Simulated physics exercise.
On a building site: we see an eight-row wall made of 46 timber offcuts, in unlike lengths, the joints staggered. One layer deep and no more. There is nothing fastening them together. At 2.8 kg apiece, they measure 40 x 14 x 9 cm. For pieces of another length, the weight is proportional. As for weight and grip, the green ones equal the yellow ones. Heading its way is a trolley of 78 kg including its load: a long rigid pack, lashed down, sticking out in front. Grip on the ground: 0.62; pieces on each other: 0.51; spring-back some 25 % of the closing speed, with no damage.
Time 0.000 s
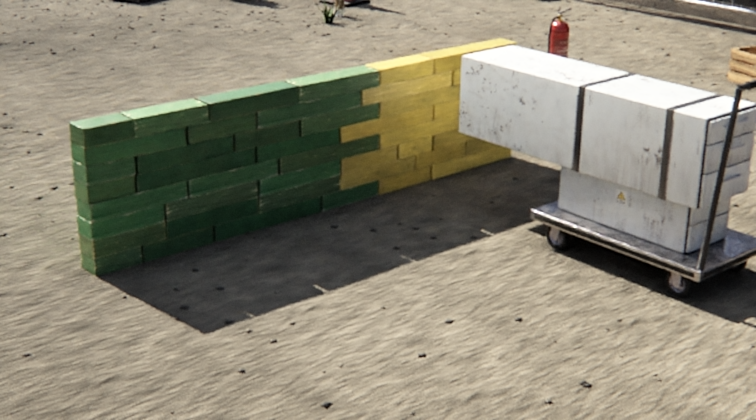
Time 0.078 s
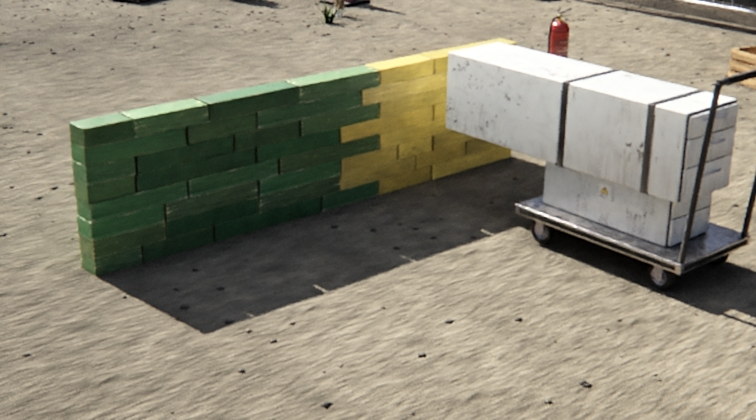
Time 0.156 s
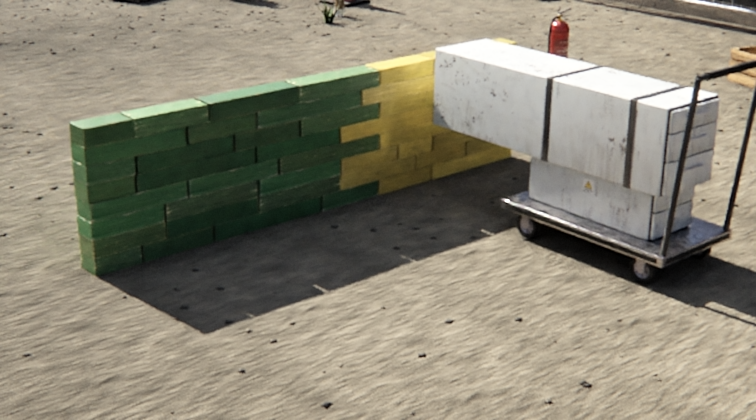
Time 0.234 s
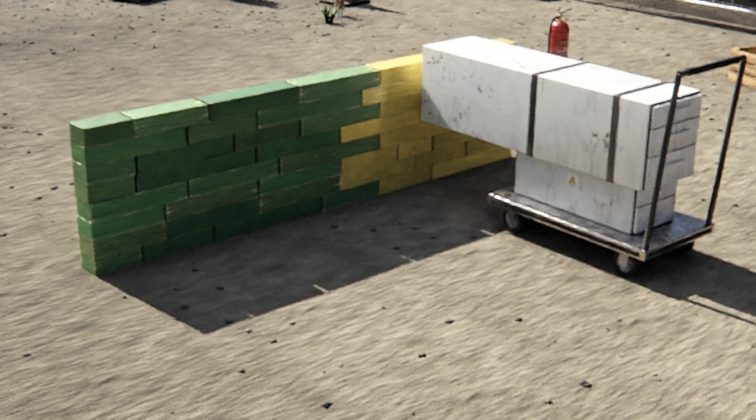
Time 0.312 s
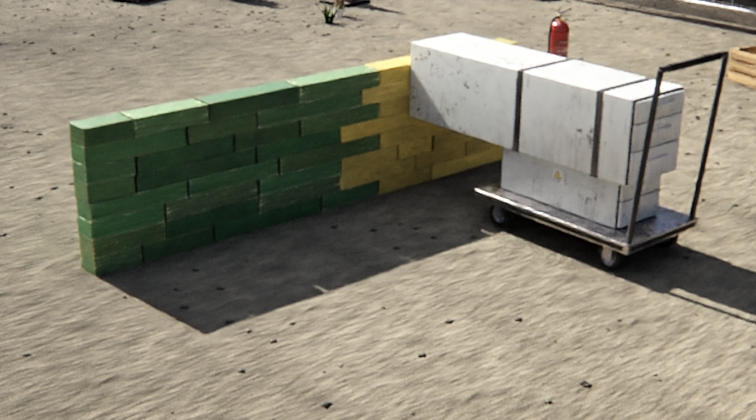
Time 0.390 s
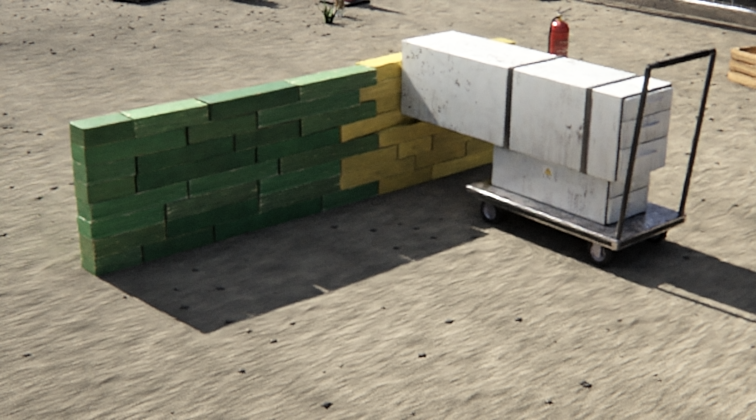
The clip opens on a low wall of stacked blocks, green on the left and yellow on the right, with a trolley carrying a long, strapped white load beside it. The trolley rolls steadily left until the load's front meets the yellow section, then nudges some yellow blocks slightly out of line.
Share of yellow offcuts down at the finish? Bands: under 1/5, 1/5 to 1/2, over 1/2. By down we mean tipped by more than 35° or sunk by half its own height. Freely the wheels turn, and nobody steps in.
Over 1/2.
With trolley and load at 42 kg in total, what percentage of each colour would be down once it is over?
Result: Yellow 70, green 10 %.
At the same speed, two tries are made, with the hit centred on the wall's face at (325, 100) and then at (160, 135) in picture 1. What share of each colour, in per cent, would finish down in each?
First try then second: Yellow 30 and 0, green 30 and 40 per cent.
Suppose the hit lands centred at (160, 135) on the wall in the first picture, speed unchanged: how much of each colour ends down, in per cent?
Result - yellow: 0 %; green: 60 %.
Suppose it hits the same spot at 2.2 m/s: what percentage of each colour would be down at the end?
Result - yellow: 60%; green: 10%.
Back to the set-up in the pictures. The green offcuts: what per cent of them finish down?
The green group ends with 10% down.
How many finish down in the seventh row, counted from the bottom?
Down at the end: 4.
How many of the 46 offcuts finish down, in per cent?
Estimate: About 40% of them.
By 0.68 s, load 24 cm past the wall's line, still rolling; 5 of the 19 yellow offcuts down (5 of 46 in all colours); top yellow offcut tilted 26°, 8 cm lower; top green offcut tilted 26°.
By 1.00 s, load 40 cm past the wall's line, still rolling; 14 of the 19 yellow offcuts down (18 of 46 in all colours); top yellow offcut on its side; top green offcut tilted 63°, 10 cm lower.
When it is over (2.4 s), load 70 cm past the wall's line, stopped; 14 of the 19 yellow offcuts down (18 of 46 in all colours); top yellow offcut upside down; top green offcut upside down. That is 74 per cent. In pixels of the last frame, middles, top yellow offcut near (273, 142), top green offcut near (142, 186).
